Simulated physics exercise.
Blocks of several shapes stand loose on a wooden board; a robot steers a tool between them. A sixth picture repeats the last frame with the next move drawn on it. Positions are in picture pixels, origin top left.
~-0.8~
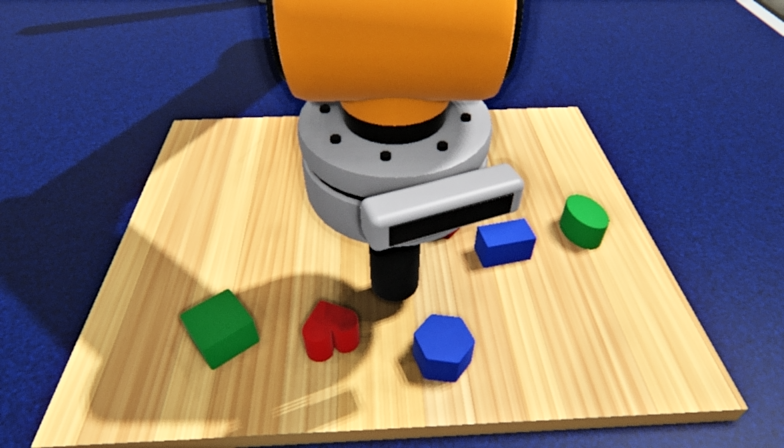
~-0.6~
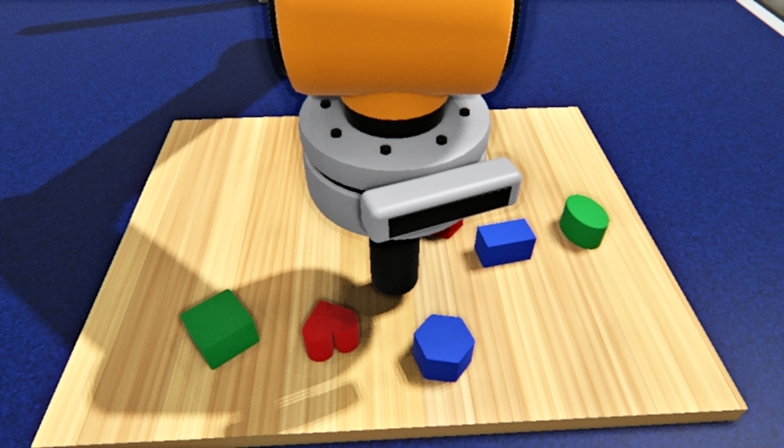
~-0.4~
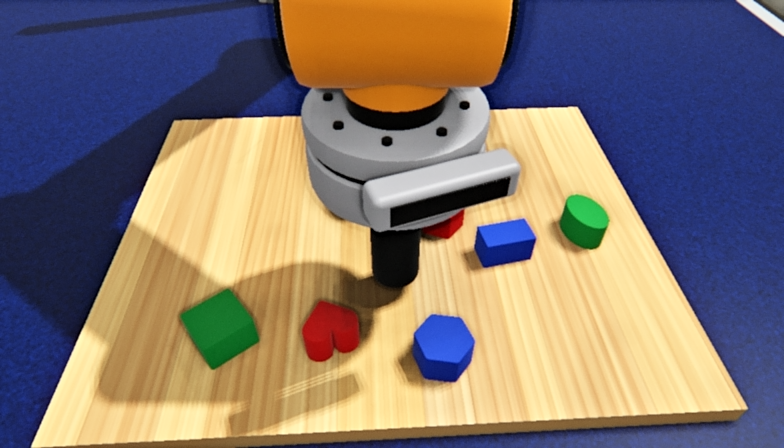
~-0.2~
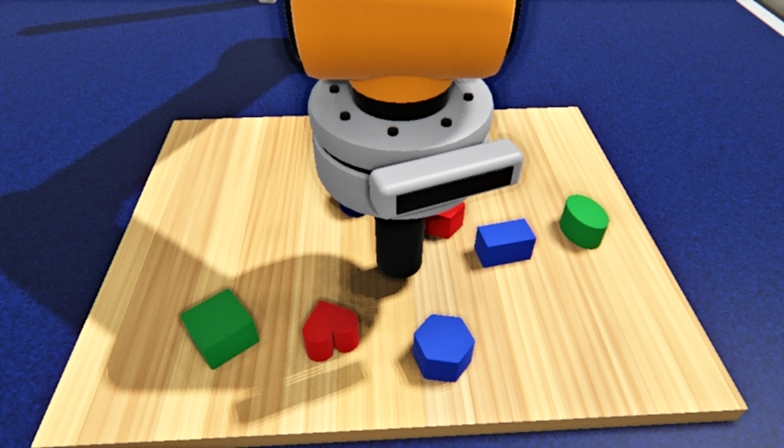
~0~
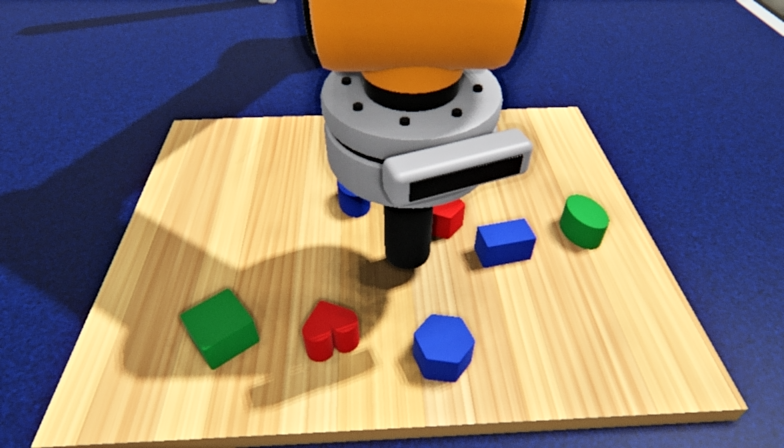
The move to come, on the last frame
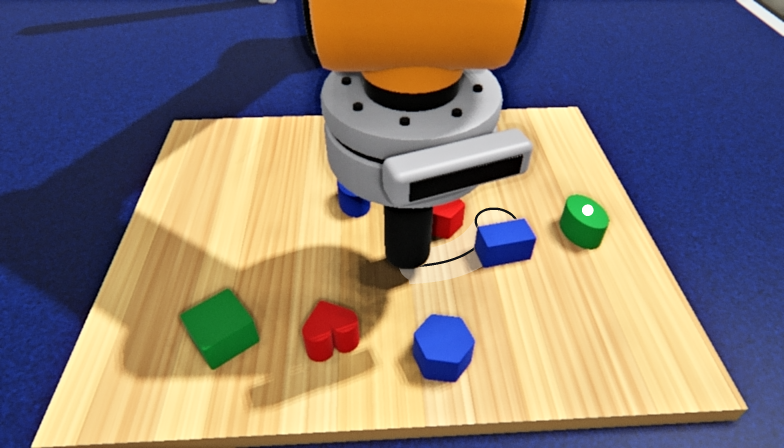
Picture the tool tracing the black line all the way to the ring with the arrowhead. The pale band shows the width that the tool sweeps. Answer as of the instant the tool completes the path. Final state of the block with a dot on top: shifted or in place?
Here the block with a dot on top stays on its spot.
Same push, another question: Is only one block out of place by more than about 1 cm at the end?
Yes, it checks out.
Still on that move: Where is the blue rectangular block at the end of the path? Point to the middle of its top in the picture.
I expect it at (543, 222).
Drawn move, from (407, 267) via (447, 261) and (478, 245), ending at (496, 223); the dot is on the green oval.
One third of the way, tool (450, 248); nothing pushed yet.
Two thirds of the way, tool (481, 232); blue rectangular block (532, 226), turned 25° clockwise.
At the end, tool (499, 210); blue rectangular block (543, 222), turned 50° clockwise; green oval still.
